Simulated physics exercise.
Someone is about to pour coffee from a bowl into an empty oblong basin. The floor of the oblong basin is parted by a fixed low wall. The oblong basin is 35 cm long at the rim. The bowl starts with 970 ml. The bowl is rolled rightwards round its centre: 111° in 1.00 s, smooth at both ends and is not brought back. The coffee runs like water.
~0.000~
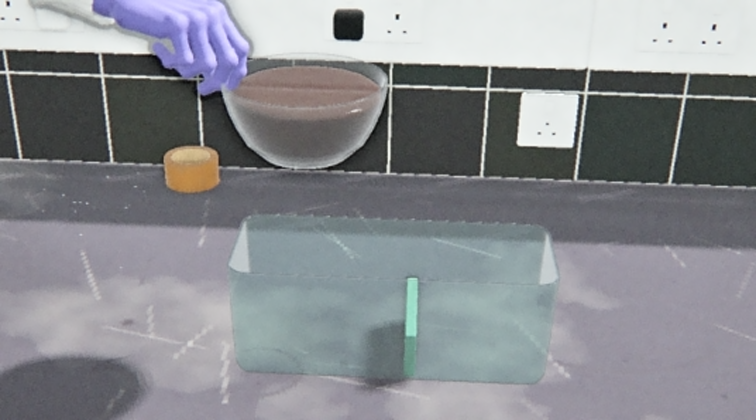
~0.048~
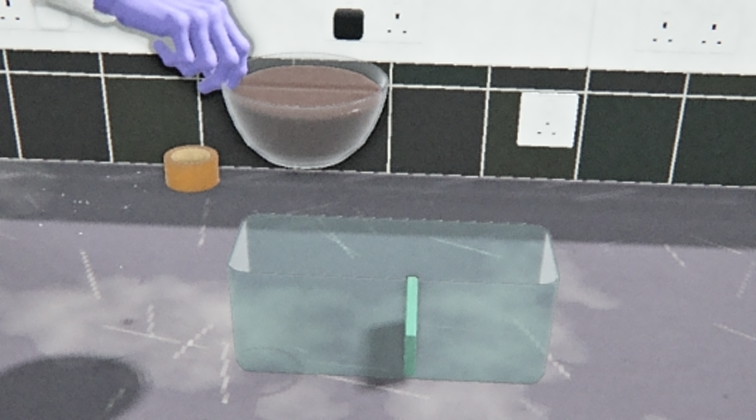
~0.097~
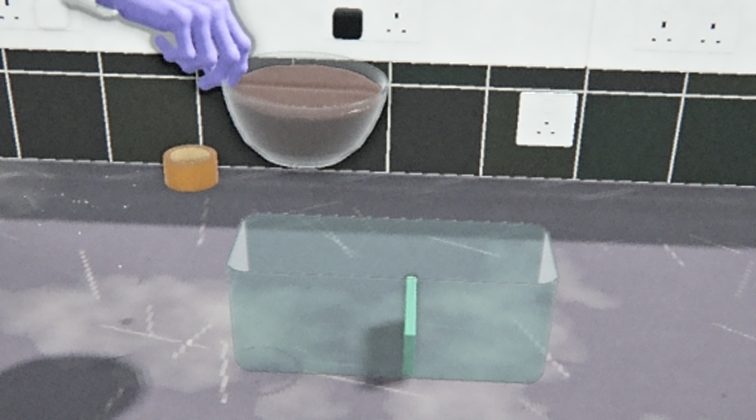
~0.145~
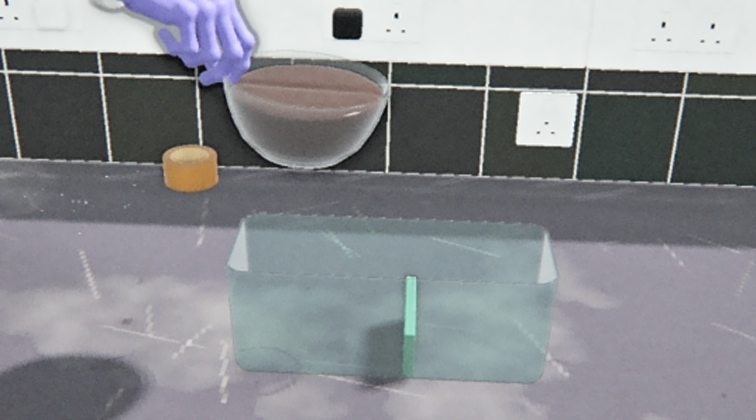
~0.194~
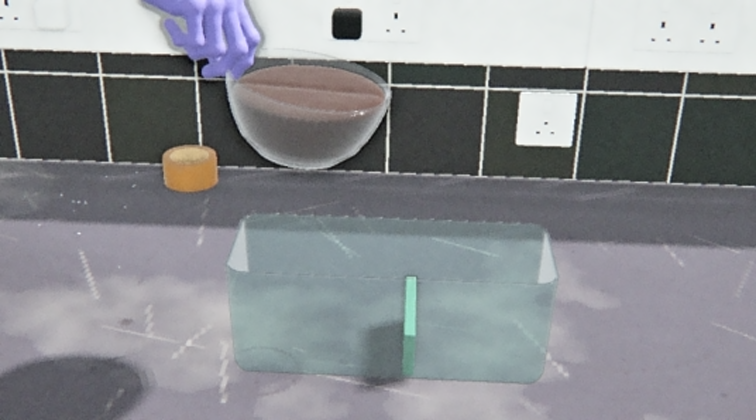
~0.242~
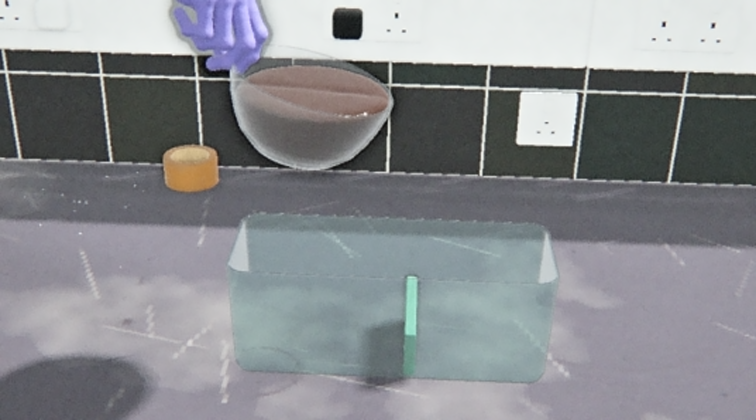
On a kitchen worktop, a purple-gloved hand tilting a glass bowl of brown liquid rightwards behind an empty, clear oblong basin.
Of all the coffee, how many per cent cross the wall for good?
About 72 per cent.
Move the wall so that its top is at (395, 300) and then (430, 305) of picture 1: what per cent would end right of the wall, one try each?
First 80, then 55 per cent.
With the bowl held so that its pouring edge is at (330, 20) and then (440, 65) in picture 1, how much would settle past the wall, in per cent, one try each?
In turn about 40 and 80 per cent.
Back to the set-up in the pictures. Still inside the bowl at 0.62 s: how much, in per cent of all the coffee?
Near 34 in a hundred.
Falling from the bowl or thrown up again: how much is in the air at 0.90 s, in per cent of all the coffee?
Some 5 per cent.
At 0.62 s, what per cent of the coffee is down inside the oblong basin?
About 24 per cent.
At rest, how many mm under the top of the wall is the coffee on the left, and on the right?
Left about 44 mm, right about 14 mm.
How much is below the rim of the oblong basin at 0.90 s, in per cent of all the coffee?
Near 92 in a hundred.
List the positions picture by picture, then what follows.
In the first picture, it leans 0°; its right rim is at (387, 83); the coffee meets the walls at (229, 86) and (382, 91); the oblong basin's rim runs from (236, 243) to (554, 256); the wall's top is at (412, 307).
In the second picture, it leans 1°; its right rim is at (387, 84); the coffee meets the walls at (230, 85) and (383, 91).
In the third picture, it leans 3°; its right rim is at (387, 86); the coffee meets the walls at (229, 83) and (383, 92).
In the fourth picture, it leans 6°; its right rim is at (388, 91); the coffee meets the walls at (231, 83) and (384, 93).
In the fifth picture, it leans 10°; its right rim is at (390, 97); the coffee meets the walls at (233, 83) and (386, 95).
In the sixth picture, it leans 15°; its right rim is at (391, 104); the coffee meets the walls at (237, 84) and (391, 97).
After 0.62 s the tilt is 76° and 34 per cent is still to pour, 1 is left of the wall and 23 right of it.
After 0.90 s the tilt is 108° and 0 per cent is still to pour, 19 is left of the wall and 73 right of it.
After 1.19 s the tilt is 111° and 0 per cent is still to pour, 24 is left of the wall and 73 right of it.
After 1.50 s the tilt is 111° and 0 per cent is still to pour, 24 is left of the wall and 72 right of it.
In the end 24 per cent lies left of the wall, 72 right of it and 3 outside.
